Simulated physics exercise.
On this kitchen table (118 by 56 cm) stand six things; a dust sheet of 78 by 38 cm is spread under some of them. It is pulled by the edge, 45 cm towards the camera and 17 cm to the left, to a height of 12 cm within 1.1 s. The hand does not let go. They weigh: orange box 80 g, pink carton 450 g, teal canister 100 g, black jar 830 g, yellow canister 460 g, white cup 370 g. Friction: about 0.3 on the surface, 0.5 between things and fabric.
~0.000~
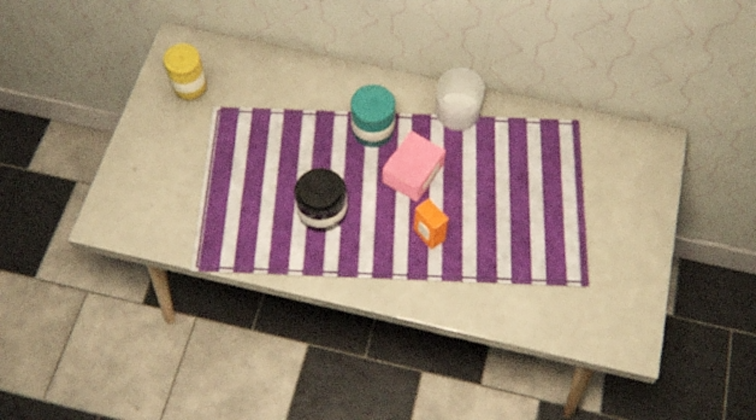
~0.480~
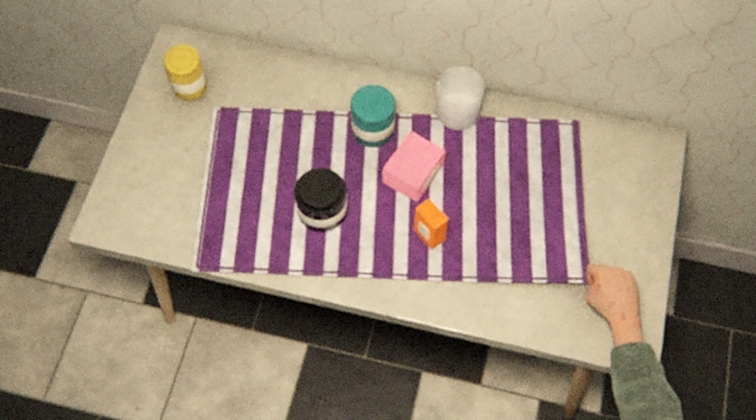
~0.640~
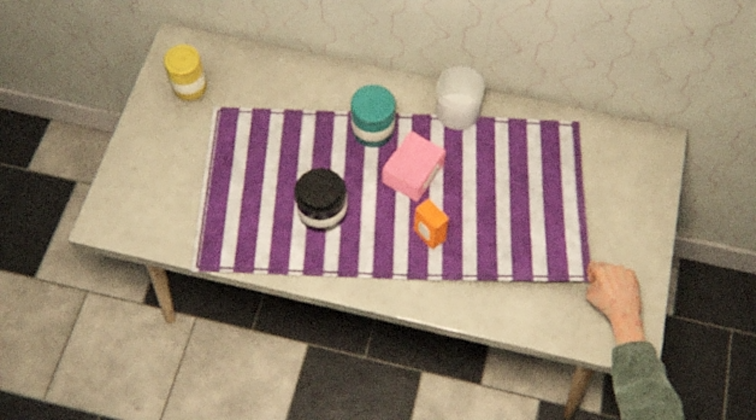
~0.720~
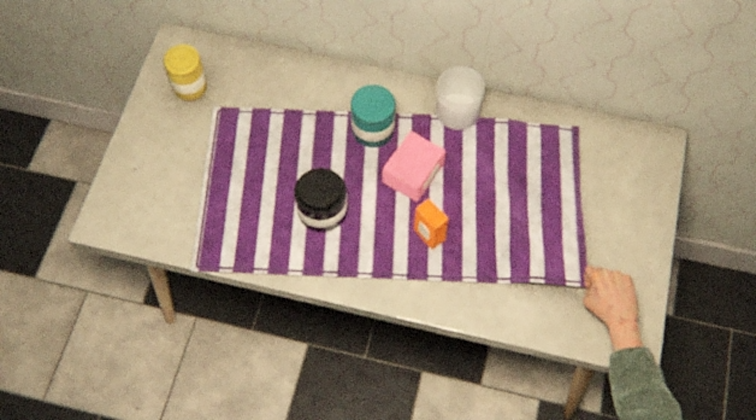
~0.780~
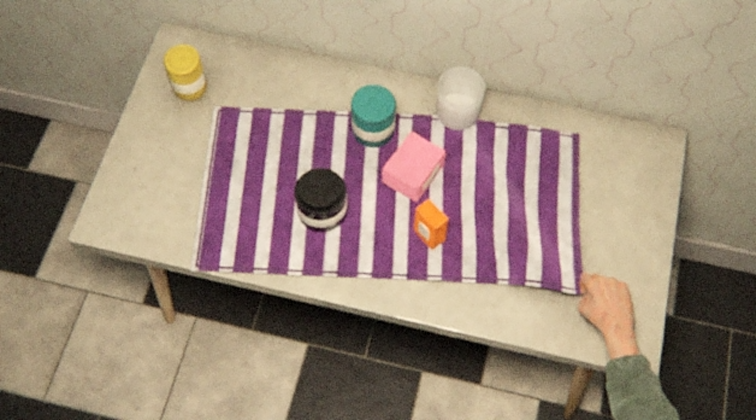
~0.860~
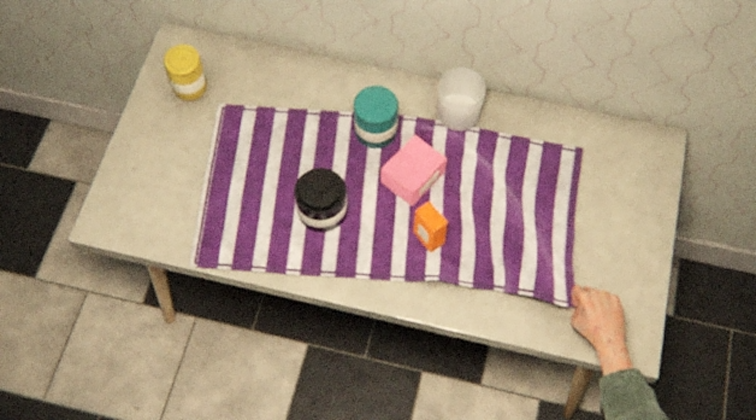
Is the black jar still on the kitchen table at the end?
Verdict: The black jar remains up there.
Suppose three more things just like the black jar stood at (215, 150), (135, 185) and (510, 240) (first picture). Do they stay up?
In turn: Remains, stays on, falls off.
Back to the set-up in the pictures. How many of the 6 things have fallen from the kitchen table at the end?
That makes 0.
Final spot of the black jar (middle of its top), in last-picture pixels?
Around (344, 230).
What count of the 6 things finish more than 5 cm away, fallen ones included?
4 of them.
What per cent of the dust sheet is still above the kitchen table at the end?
Some 60 per cent of it.
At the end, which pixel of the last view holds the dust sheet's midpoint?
Around (404, 293).
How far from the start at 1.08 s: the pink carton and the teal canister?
Pink carton 6 cm, teal canister 6 cm.
By 1.1 s, 100 % of the dust sheet is still over the top; orange box 7 cm off its start, pink carton 6 cm off its start, teal canister 6 cm off its start.
By 1.3 s, 85 % of the dust sheet is still over the top; orange box 14 cm off its start, teal canister 14 cm off its start, pink carton 13 cm off its start.
By 1.5 s, 65 % of the dust sheet is still over the top; black jar 7 cm off its start at (338, 217), teal canister 25 cm off its start at (446, 193), pink carton 24 cm off its start at (431, 267).
By 1.7 s, 60 % of the dust sheet is still over the top; black jar 10 cm off its start, teal canister 29 cm off its start, pink carton 29 cm off its start.
By 3.3 s, 60 % of the dust sheet is still over the top; black jar 10 cm off its start at (344, 230), teal canister 29 cm off its start at (455, 213), pink carton 29 cm off its start at (434, 293), orange box on its side, 18 cm off its start at (379, 303).
